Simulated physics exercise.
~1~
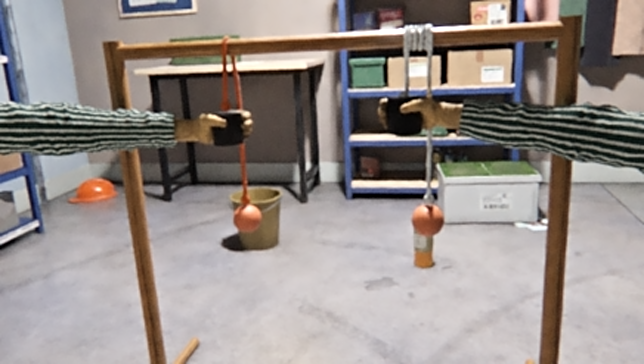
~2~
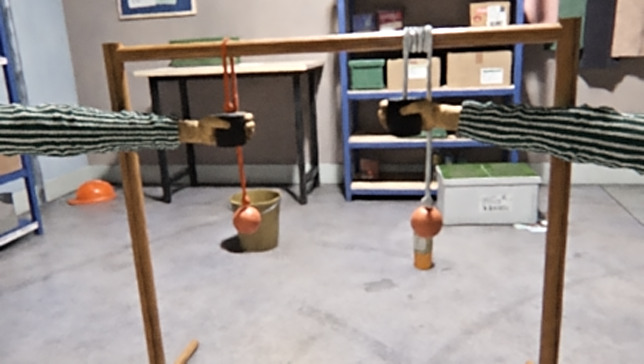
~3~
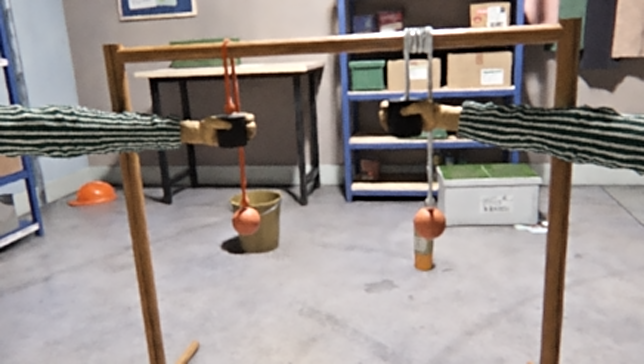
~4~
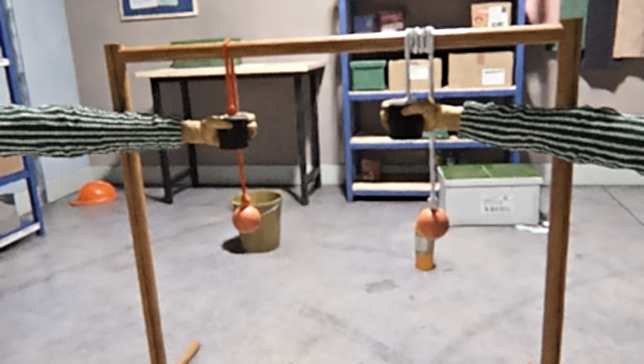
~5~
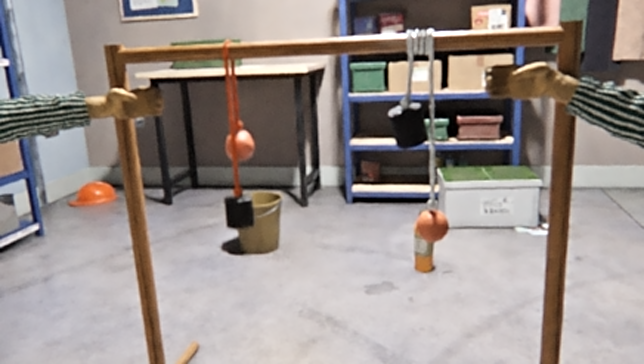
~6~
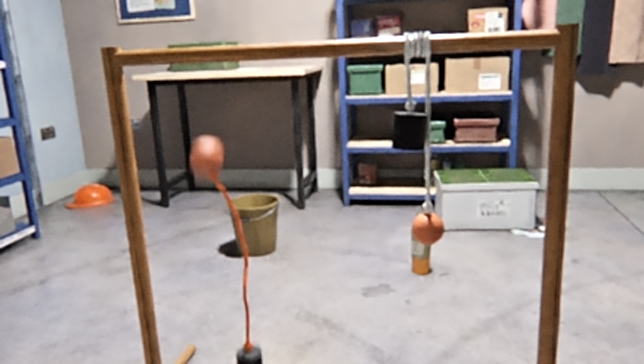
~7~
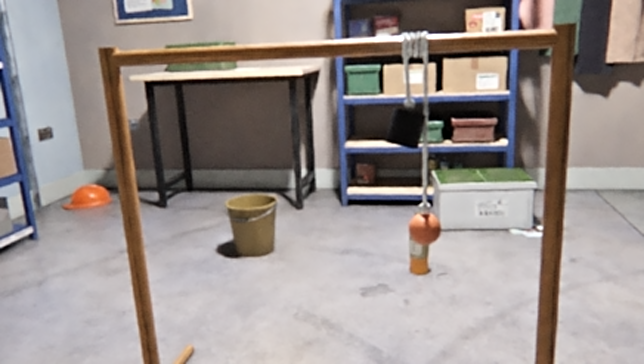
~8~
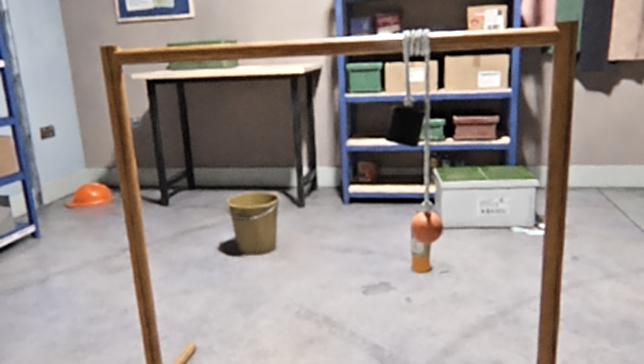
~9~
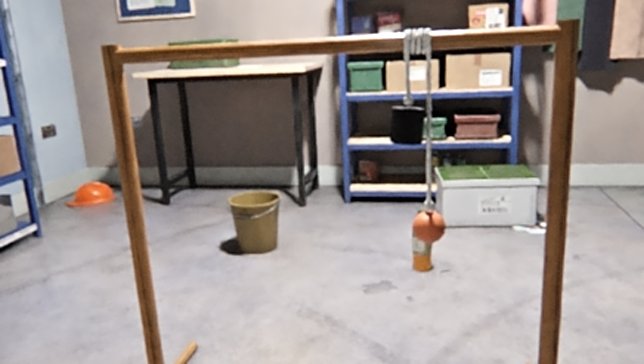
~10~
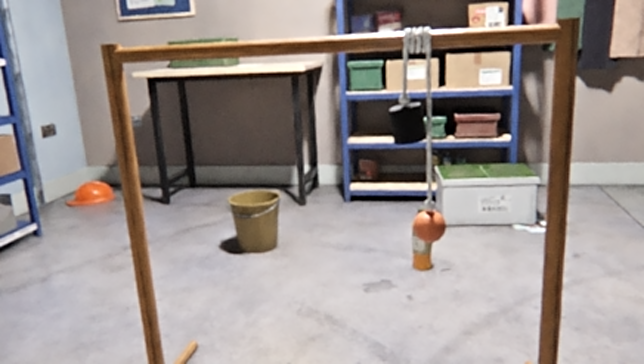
The left black object drops out of view with its red rope while the right one hangs.
